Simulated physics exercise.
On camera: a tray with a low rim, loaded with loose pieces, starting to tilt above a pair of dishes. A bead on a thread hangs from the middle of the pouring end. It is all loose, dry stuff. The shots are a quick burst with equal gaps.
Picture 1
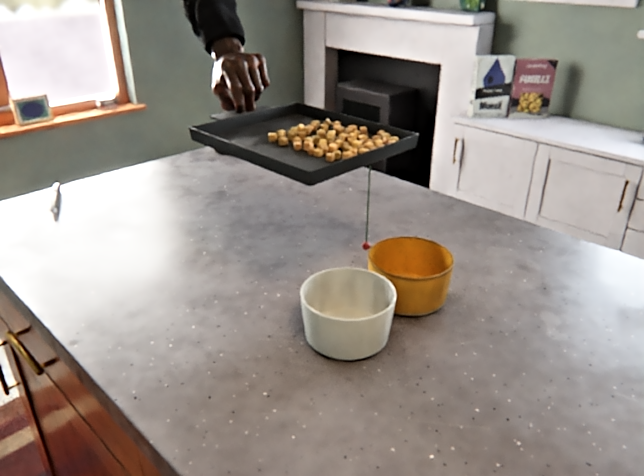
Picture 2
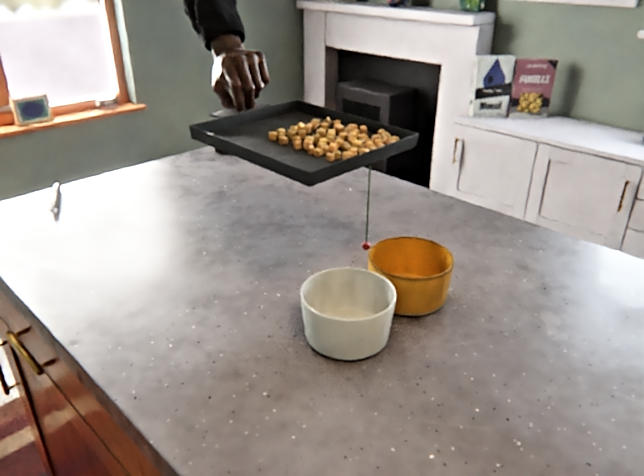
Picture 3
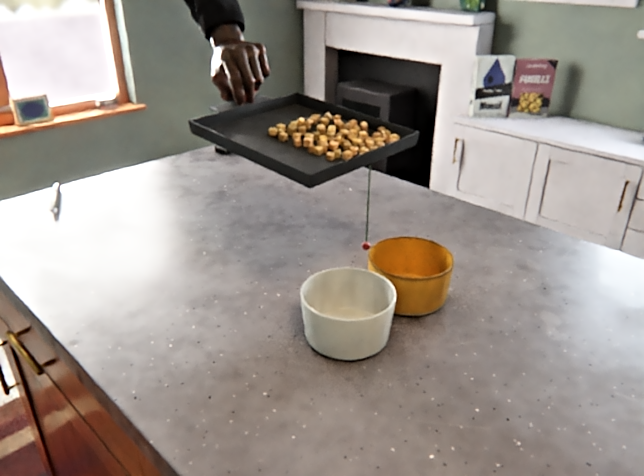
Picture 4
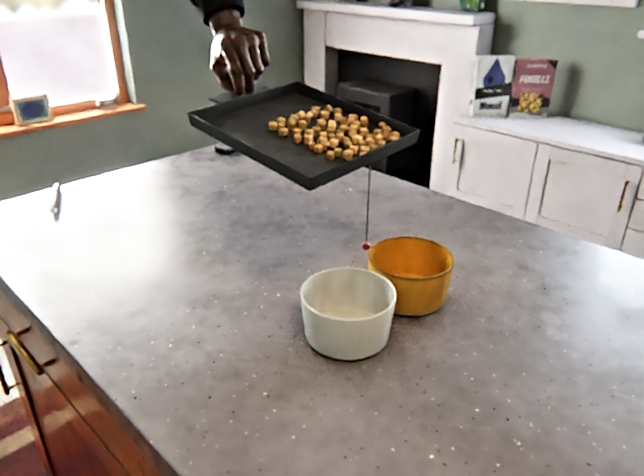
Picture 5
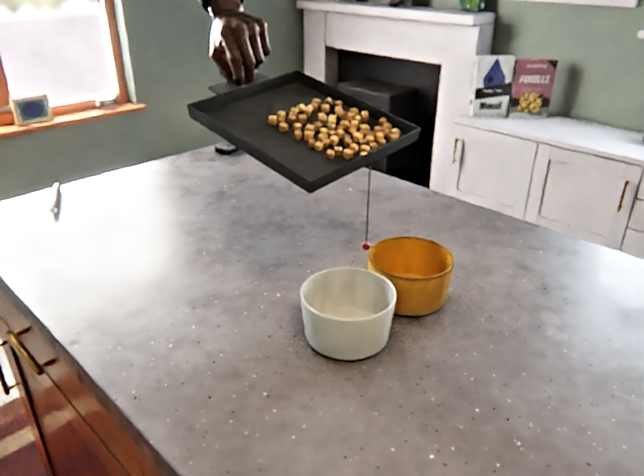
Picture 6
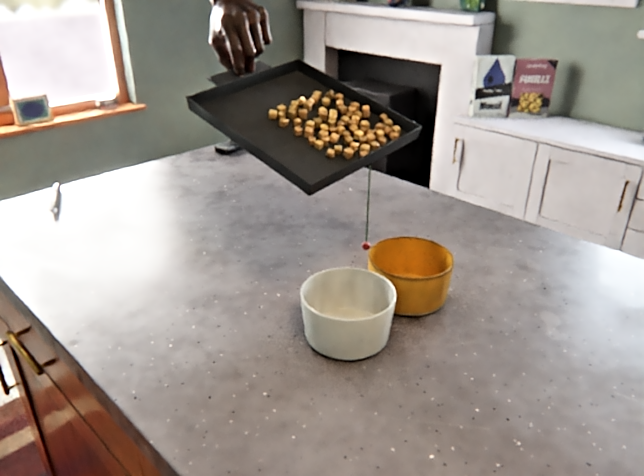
A hand gradually tilting a dark tray of small wooden cubes, its near left corner dipping lowest, above white and orange dishes.
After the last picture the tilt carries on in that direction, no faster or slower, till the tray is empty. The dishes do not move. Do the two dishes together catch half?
They take more than half between them.
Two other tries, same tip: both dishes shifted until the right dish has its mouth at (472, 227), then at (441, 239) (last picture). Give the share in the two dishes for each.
In turn 0 and 40 in a hundred.
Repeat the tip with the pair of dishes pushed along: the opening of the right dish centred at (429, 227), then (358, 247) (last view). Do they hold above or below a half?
First under half, then below a half.
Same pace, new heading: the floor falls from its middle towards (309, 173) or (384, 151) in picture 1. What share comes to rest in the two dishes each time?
Roughly 60 per cent, and 50 per cent.
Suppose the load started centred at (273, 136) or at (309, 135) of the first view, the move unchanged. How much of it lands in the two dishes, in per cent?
In turn 60 and 80 in a hundred.
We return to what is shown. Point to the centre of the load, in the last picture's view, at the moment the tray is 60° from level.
Near (342, 151).
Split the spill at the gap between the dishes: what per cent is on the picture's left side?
Some 50 per cent.
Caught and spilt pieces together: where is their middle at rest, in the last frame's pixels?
Close to (349, 334).
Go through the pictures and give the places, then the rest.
Corners of the pouring end at (310, 171) and (417, 134), level; middle of the load at (339, 141), small wooden cubes; left dish at (384, 330); right dish at (444, 288); bead on its thread at (366, 246), in the first picture.
Corners of the pouring end at (310, 171) and (417, 133), level; middle of the load at (339, 140), in the second picture.
Corners of the pouring end at (310, 174) and (417, 132), tipped barely, lowest at the left corner; middle of the load at (339, 137), in the third picture.
Corners of the pouring end at (310, 177) and (418, 130), tipped a little, lowest at the left corner; middle of the load at (339, 133), in the fourth picture.
Corners of the pouring end at (311, 180) and (419, 128), tipped a little, lowest at the left corner; middle of the load at (340, 129), in the fifth picture.
Corners of the pouring end at (311, 183) and (420, 127), tipped clearly, lowest at the left corner; middle of the load at (340, 126); left dish at (384, 330); right dish at (444, 288), in the sixth picture.
Soon after the last picture, tray tipped steeply; all on the tray.
A little later, tray tipped right over; nearly all on the tray; a stray few in the left dish.
Later still, tray tipped past a quarter turn; about two thirds in the left dish; a small part in the right dish; about a quarter outside both.
At rest, tray tipped past a quarter turn; about two thirds in the left dish; a small part in the right dish; about a quarter outside both.
